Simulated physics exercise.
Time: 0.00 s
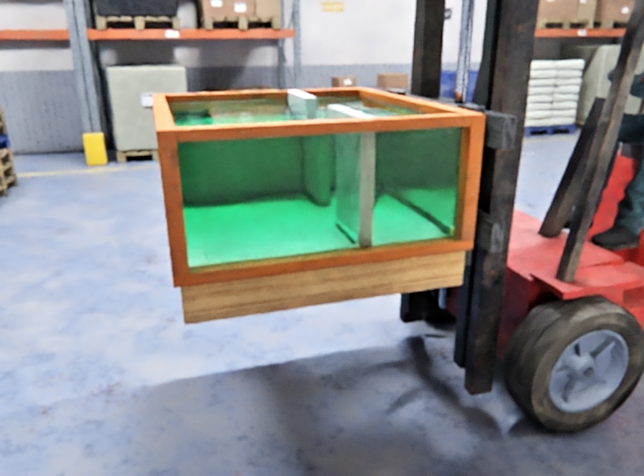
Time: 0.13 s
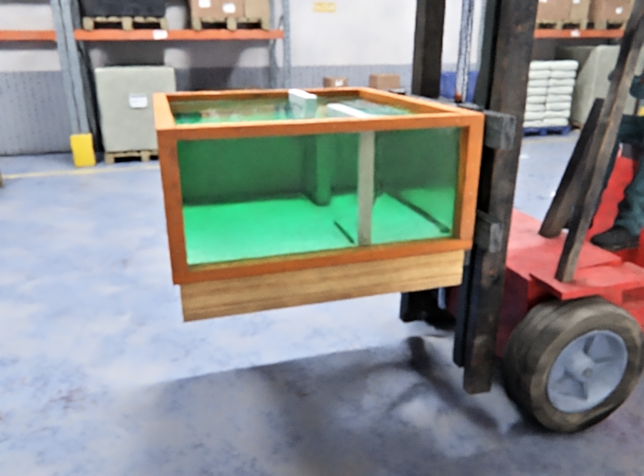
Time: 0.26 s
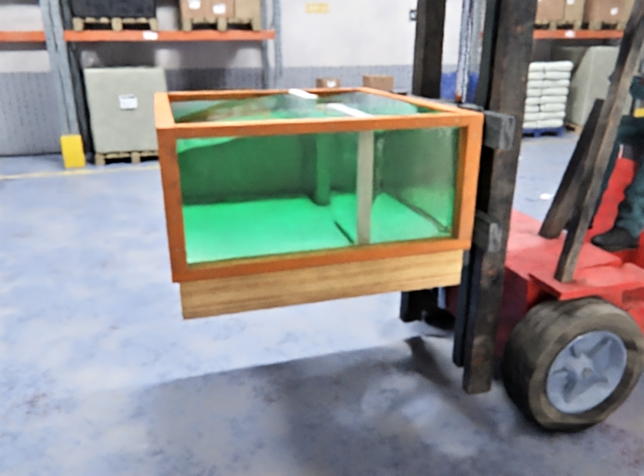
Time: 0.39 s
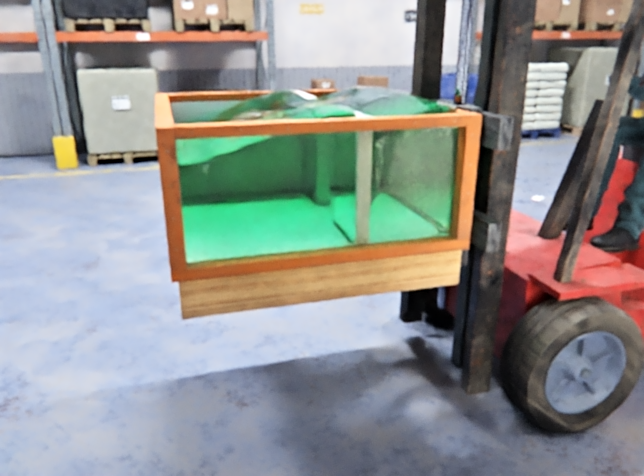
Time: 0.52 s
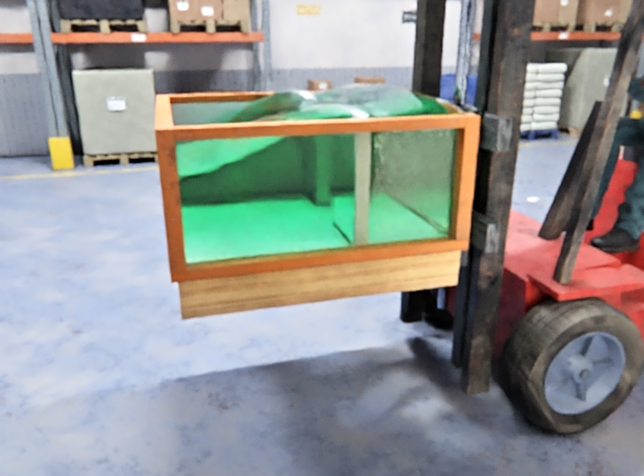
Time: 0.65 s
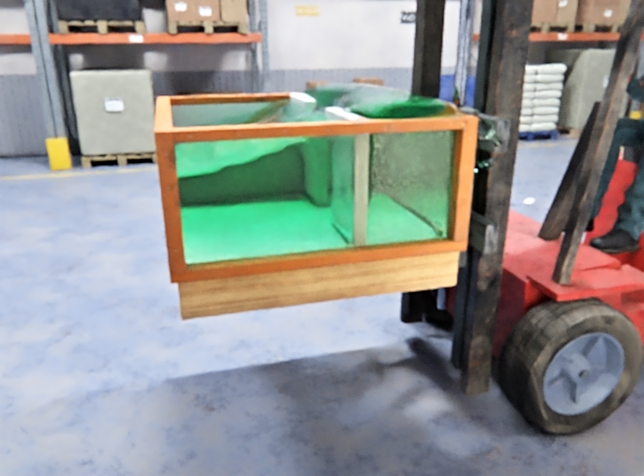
In a warehouse with a blue-grey floor and orange-beamed racks, the view is from the side, slightly above an orange-edged, clear-walled tub. Green water and a pale upright board fill the tub, carried left of a red forklift with a dark mast. The background slides slightly left and slows as the camera keeps the forklift in place, while the level water heaps up rightward and splashes over that end.
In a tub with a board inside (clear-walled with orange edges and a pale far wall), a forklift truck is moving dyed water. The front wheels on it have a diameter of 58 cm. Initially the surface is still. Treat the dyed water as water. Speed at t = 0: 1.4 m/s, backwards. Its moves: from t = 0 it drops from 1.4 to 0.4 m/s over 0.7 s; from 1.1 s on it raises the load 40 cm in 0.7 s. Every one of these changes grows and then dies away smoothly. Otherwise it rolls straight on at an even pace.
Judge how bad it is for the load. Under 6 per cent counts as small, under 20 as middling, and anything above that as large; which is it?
It ends up small.
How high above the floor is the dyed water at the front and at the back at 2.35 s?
Front 34 cm and back 36 cm.
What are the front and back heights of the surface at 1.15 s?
About 38 cm at the front, 38 cm at the back.
Then, 1.15 s in, it stands 38 cm high behind and 38 cm in front; 4 per cent has gone over the back.
Then, 1.65 s in, it stands 30 cm high behind and 38 cm in front; 4 per cent has gone over the back.
Then, 2.35 s in, it stands 37 cm high behind and 35 cm in front; 4 per cent has gone over the back.
Then, 4.78 s in, 5 per cent has gone over the back, 15 of 321 litres.
